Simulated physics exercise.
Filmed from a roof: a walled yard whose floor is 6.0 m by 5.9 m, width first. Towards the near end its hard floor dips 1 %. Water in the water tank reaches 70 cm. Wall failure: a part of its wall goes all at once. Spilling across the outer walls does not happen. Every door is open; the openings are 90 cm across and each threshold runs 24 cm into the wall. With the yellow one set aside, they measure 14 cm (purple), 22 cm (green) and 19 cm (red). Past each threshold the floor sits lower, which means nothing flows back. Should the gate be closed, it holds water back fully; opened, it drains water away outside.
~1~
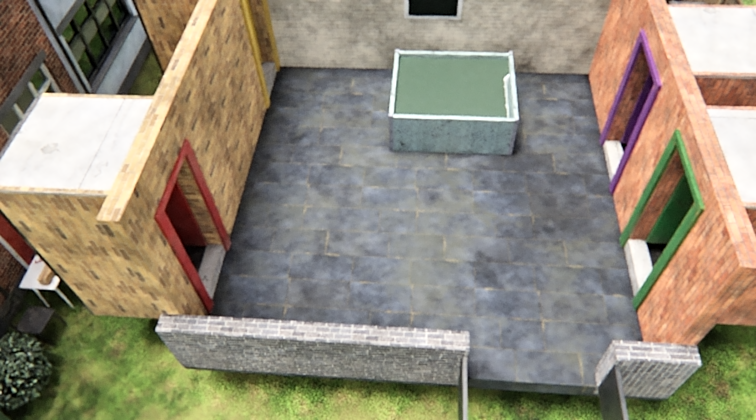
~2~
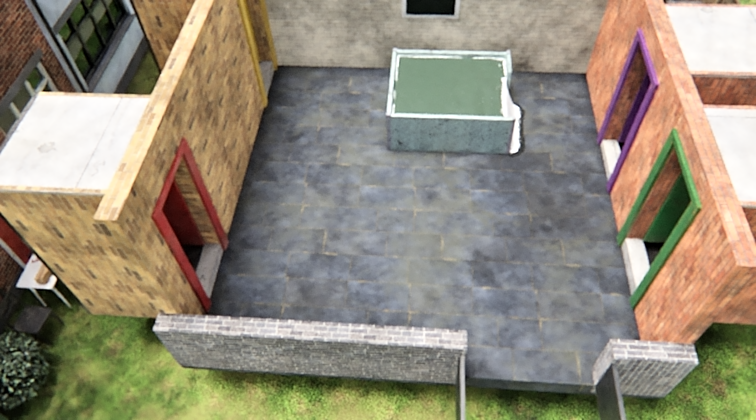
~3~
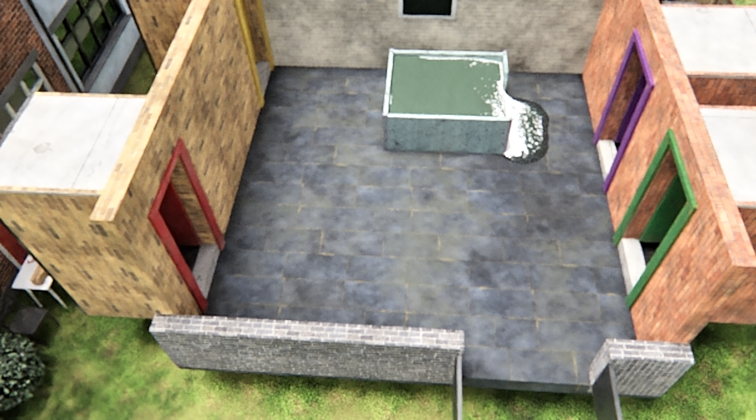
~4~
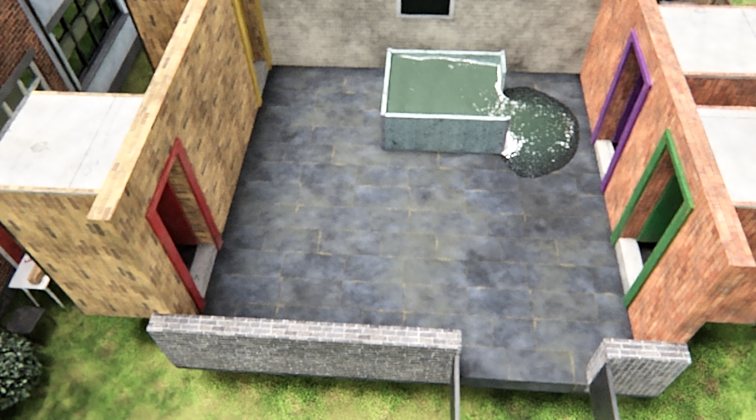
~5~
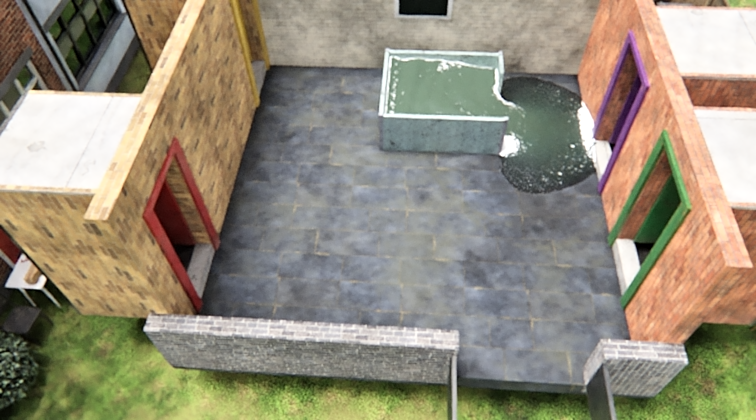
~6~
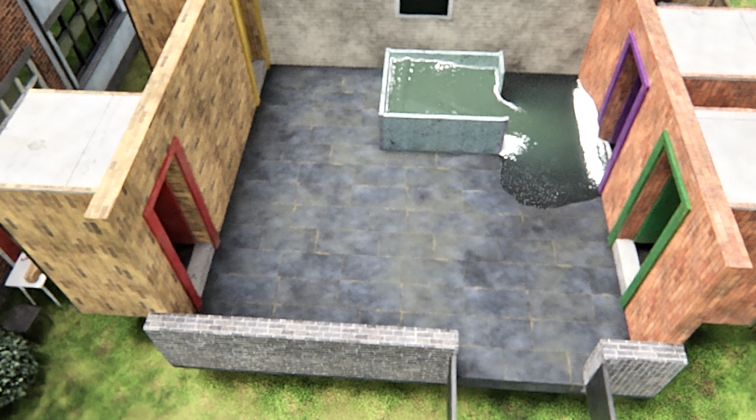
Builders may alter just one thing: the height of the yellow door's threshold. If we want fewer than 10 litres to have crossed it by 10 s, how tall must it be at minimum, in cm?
It needs to be roughly 12.5 cm tall.
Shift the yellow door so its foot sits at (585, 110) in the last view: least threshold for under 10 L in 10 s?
About 35 cm.
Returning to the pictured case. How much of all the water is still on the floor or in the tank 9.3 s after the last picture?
I'd say near 60 per cent is still there.
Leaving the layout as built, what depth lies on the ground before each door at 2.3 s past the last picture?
Yellow door 0 cm, red door 0 cm, green door 8 cm, purple door 23 cm.
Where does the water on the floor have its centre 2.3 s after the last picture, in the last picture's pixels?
Centre of mass: About (504, 145) px.
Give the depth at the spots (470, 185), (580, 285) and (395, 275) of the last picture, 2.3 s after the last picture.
Ordered as asked: 0, 6, 0 cm.
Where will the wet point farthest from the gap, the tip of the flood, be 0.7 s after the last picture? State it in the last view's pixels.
The farthest wet point sits near (617, 286) in the last view.
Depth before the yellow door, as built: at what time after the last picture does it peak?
Some 3.5 s, more or less.
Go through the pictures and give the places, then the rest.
The first picture shows the water tank at (453, 87) is whole and still, 70 cm deep; the yellow door at (263, 43) is dry.
In the second picture, the front is at (520, 147), 0.3 m from the gap at (505, 119); 0.3 m2 of floor is wet, 70 cm left at the back.
In the third picture, water pours out at (502, 119) and has run 0.7 m, to (544, 138); about 12 cm deep outside, 70 cm at the back.
In the fourth picture, water pours out at (499, 120) and has run 1.3 m, to (574, 127); about 8 cm deep outside, 70 cm at the back.
In the fifth picture, the front is at (593, 166), 1.6 m from the gap at (497, 121); 3.4 m2 of floor is wet, 62 cm left at the back.
In the sixth picture, the gap is at (497, 120), the front 1.8 m out at (606, 172); the back of the water tank holds 59 cm; 4.5 m in a straight line remain to the yellow door at (253, 40).
Then, 0.7 s after the last picture water covers 15 % of the floor, deepest (42 cm) near (577, 132); it has not reached the yellow door.
Then, 2.3 s after the last picture water covers 35 % of the floor, deepest (28 cm) near (633, 370); it has not reached the yellow door.
Then, 9.3 s after the last picture water covers 80 % of the floor, deepest (10 cm) near (306, 349); 5 cm at the yellow door, 0 litres in over its 23 cm threshold.
At the yellow door as built, the water peaked near 16 cm, 3.3 s after the last picture.
With a threshold of 11 cm, 17 litres would have come in within the 10 s; with 14.5 cm, 4 litres. So under 10 litres takes about 12.5 cm.
